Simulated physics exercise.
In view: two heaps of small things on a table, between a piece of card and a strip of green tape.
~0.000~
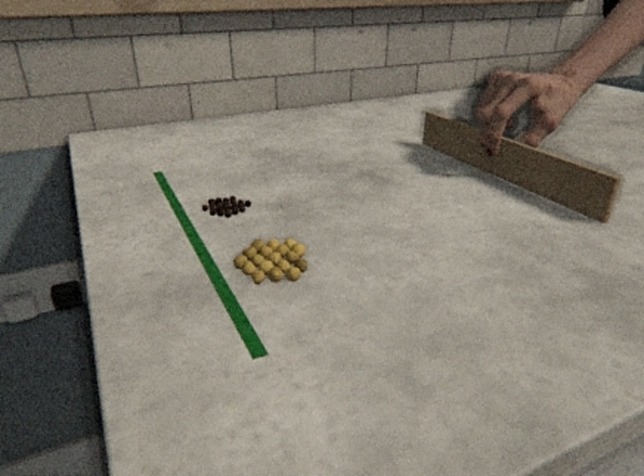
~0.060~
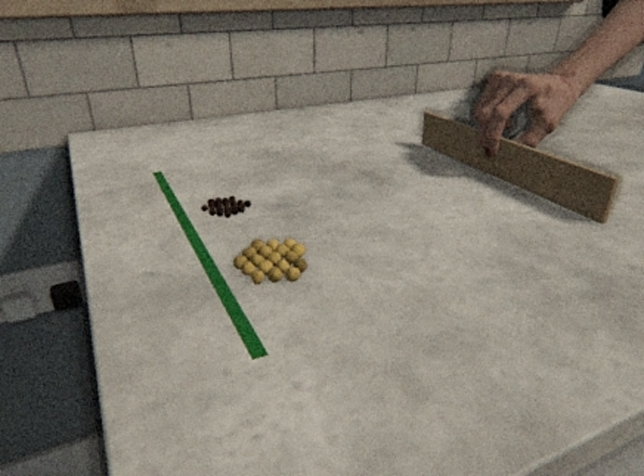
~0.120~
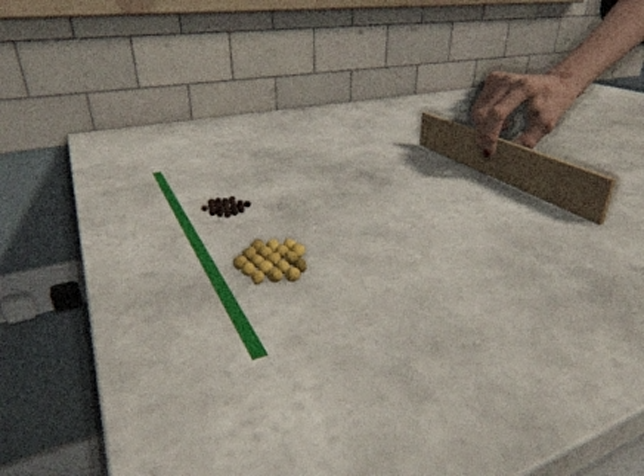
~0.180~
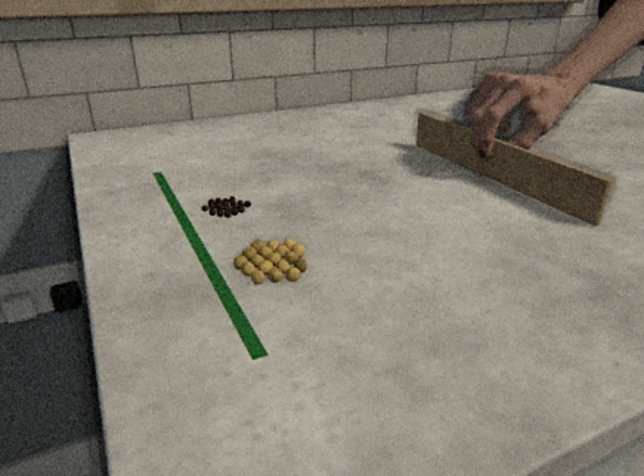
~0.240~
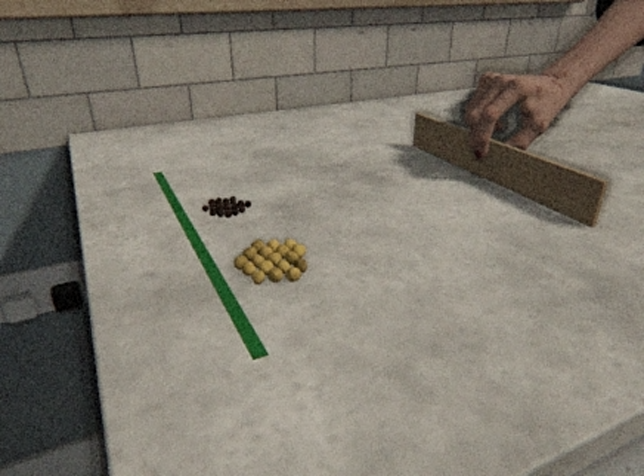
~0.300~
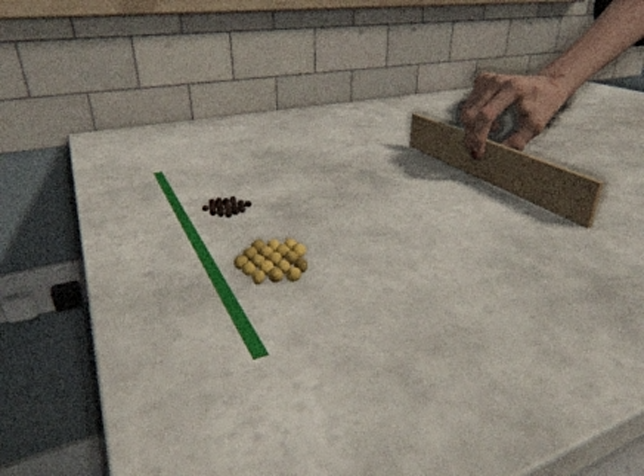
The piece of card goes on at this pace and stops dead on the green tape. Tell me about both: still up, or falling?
Nearer lot: It all stops short of the edge. Farther lot: It all stops short of the edge.
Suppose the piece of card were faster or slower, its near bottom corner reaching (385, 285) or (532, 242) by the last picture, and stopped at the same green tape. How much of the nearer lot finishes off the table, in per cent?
About 100 and 0 per cent.
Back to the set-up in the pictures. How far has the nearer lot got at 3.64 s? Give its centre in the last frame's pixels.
Near (187, 280).
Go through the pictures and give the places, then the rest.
The first picture shows piece of card at (593, 192), at rest; green tape at (160, 177), about a palm's width from the edge; edge at (83, 263); nearer lot at (274, 259), a few puffed corn balls; farther lot at (227, 208), a few allspice berries.
The second picture shows piece of card at (592, 193); farther lot at (227, 208).
The third picture shows piece of card at (589, 194); nearer lot at (274, 260).
The fourth picture shows piece of card at (585, 195); farther lot at (227, 208).
The fifth picture shows piece of card at (581, 196); nearer lot at (274, 260).
The sixth picture shows piece of card at (577, 197); green tape at (160, 178); edge at (83, 263); nearer lot at (275, 259); farther lot at (227, 208).
After 1.96 s, piece of card still moving, near (354, 164); nearer lot all on the table, its front near (241, 262); farther lot all on the table, its front near (205, 208).
After 3.64 s, piece of card stopped at the green tape; nearer lot all on the table, its front near (163, 289); farther lot all on the table, its front near (156, 222).
After 3.92 s, piece of card stopped at the green tape; nearer lot all on the table, its front near (163, 289); farther lot all on the table, its front near (149, 224).
At rest (4.1 s), piece of card stopped at the green tape; nearer lot all on the table, its front near (163, 289); farther lot all on the table, its front near (149, 224).
